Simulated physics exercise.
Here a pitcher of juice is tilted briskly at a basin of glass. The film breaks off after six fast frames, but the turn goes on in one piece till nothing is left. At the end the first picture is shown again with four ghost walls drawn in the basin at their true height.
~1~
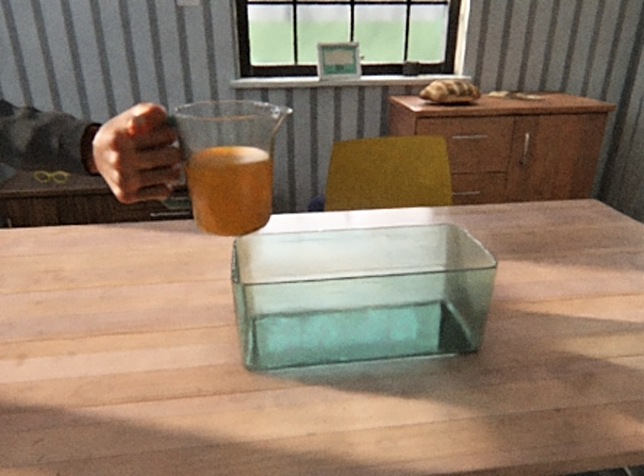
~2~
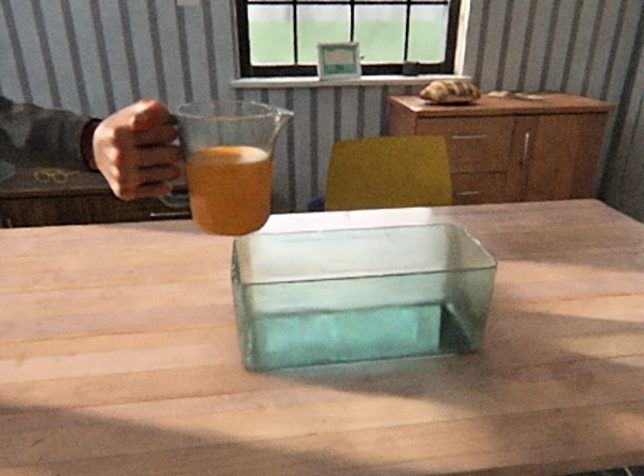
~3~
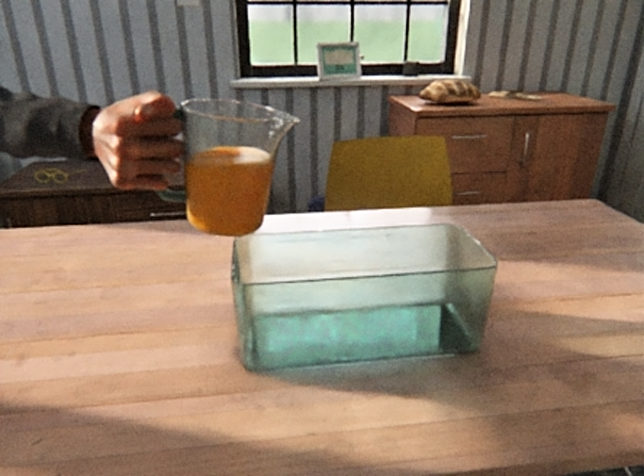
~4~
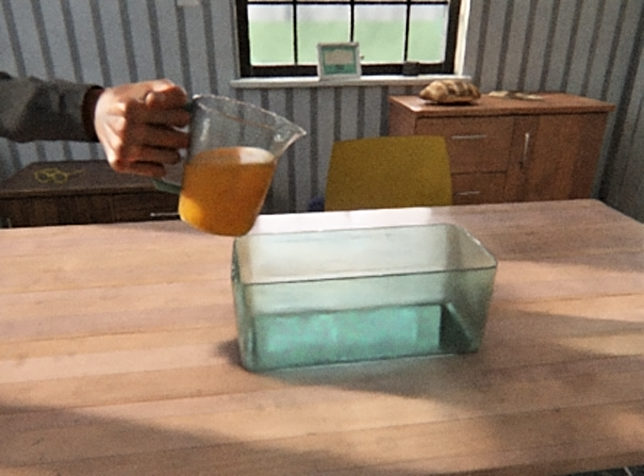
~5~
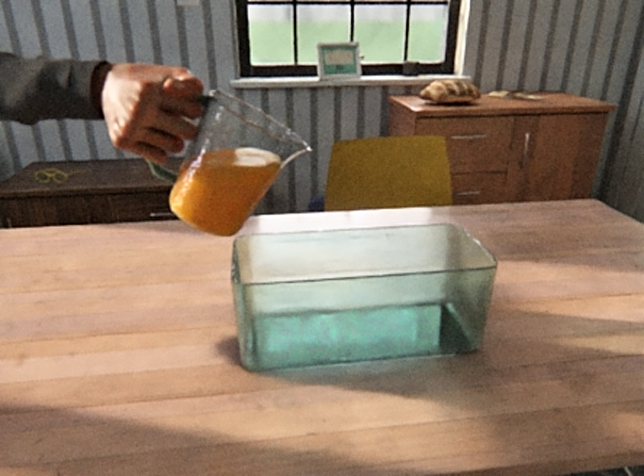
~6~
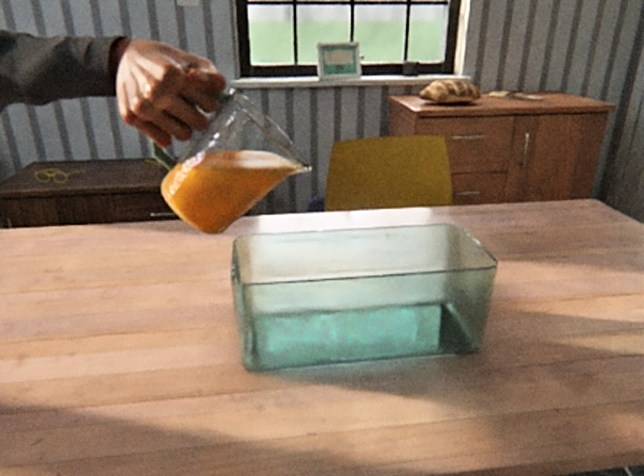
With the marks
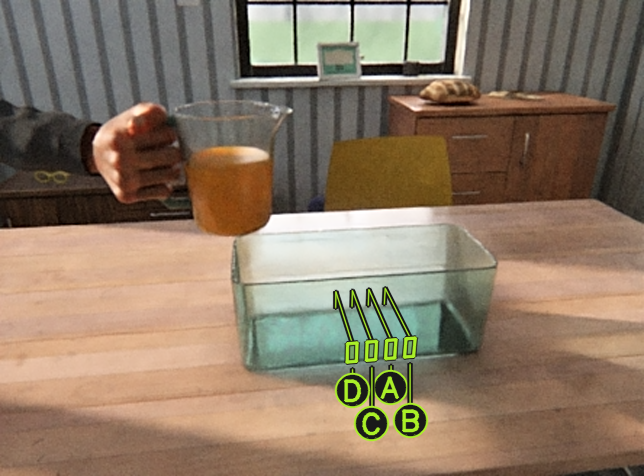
A hand holding a clear glass pitcher of orange juice starts nearly still and upright, then tilts it steadily to the right above a rectangular glass basin on a wooden table, the juice slanting toward the lip inside.
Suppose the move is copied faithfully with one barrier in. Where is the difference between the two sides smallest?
Choose D.
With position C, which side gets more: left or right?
The left one.
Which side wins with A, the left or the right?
The left side.
On the marked copy, A at (391, 365); B at (410, 363); C at (371, 367); D at (352, 369).
For position A, about 87 % ends left of the wall and 12 % right of it.
For position B, about 85 % ends left of the wall and 14 % right of it.
For position C, about 84 % ends left of the wall and 14 % right of it.
For position D, about 50 % ends left of the wall and 50 % right of it.
